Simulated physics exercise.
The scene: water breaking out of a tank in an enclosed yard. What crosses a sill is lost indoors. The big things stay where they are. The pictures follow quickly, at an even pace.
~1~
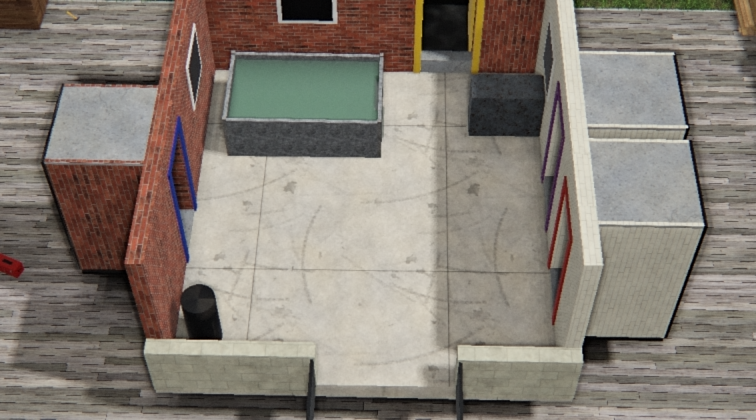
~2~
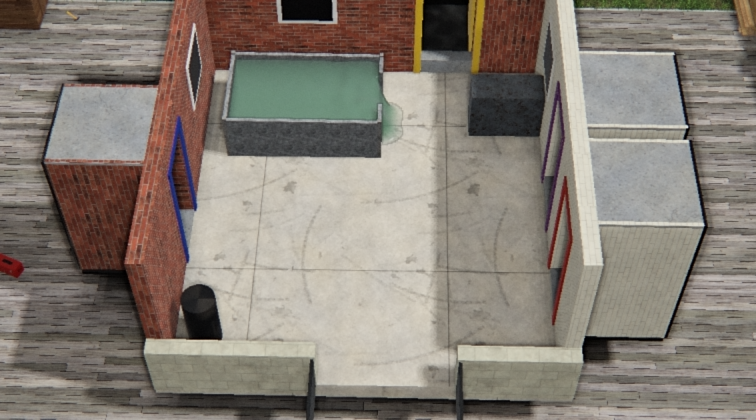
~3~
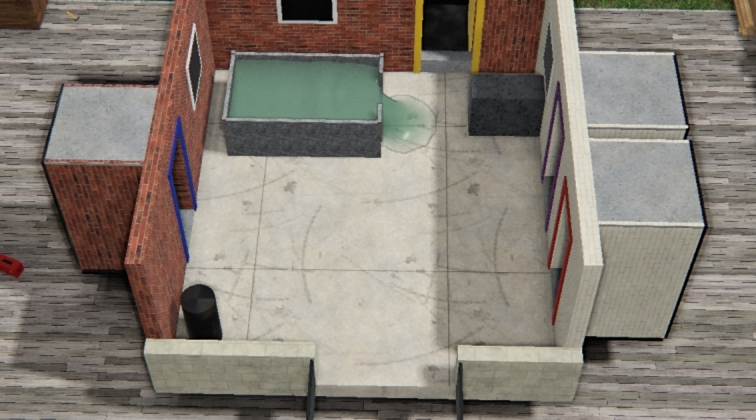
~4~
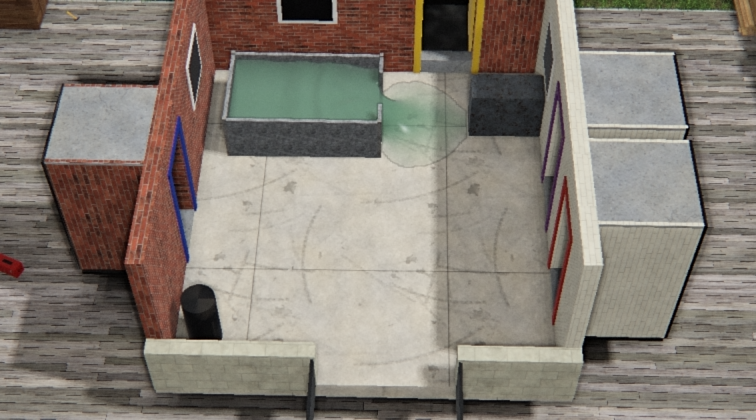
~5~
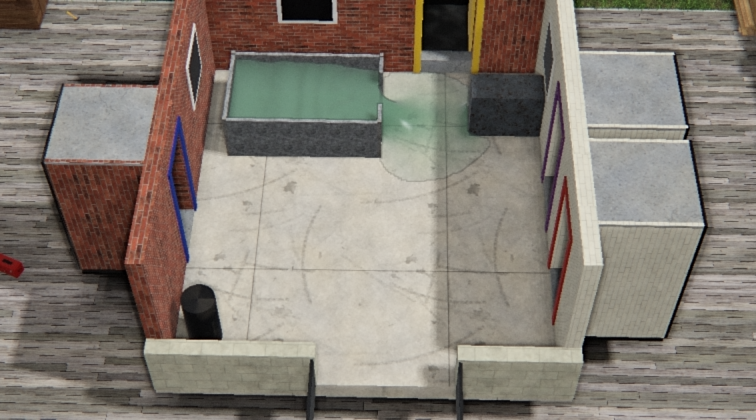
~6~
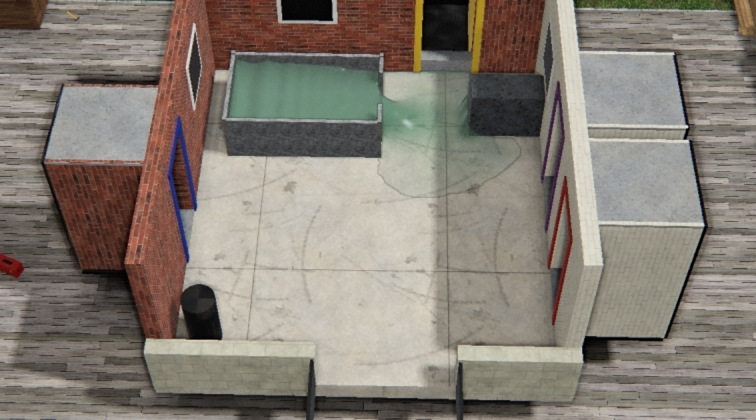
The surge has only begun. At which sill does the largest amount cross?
The red door.
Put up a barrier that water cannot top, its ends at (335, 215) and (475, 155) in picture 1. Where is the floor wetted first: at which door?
The yellow door.
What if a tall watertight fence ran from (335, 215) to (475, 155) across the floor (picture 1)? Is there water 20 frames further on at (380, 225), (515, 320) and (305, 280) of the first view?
One after the other: Clear, covered, free of water.
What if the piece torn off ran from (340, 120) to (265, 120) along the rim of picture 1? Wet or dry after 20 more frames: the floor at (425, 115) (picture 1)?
There: Free of water.
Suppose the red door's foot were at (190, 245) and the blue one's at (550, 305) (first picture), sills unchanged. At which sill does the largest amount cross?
That is the blue door.
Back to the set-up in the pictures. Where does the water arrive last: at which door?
That is the blue-painted one.
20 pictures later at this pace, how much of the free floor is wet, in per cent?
I make it 40 per cent.
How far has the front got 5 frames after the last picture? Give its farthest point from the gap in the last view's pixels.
At about (544, 234).
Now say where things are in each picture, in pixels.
In the first frame, the open tank at (305, 90) is whole and still.
In the second frame, water pours out at (379, 110) and has run to (391, 140).
In the third frame, water pours out at (379, 113) and has run to (430, 133).
In the fourth frame, the front is at (465, 133), out from the gap at (379, 113).
In the fifth frame, the front is at (483, 147), out from the gap at (379, 113).
In the sixth frame, the front is at (516, 153), out from the gap at (379, 112).
A moment on, water covers 25 % of the floor; yellow door wet at the sill, nothing in, red door not reached, purple door wet at the sill, nothing in, blue door not reached.
Next, water covers 30 % of the floor; yellow door wet at the sill, nothing in, red door wet at the sill, nothing in, purple door a trickle in, blue door not reached.
Then, water covers 40 % of the floor; yellow door a trickle in, red door a trickle in, purple door a trickle in, blue door not reached.
Later, water covers 75 % of the floor; yellow door a trickle in, red door some in, purple door a trickle in, blue door wet at the sill, nothing in.
In the end, water covers 90 % of the floor; yellow door a trickle in, red door some in, purple door a trickle in, blue door wet at the sill, nothing in; the red door has let in the most.
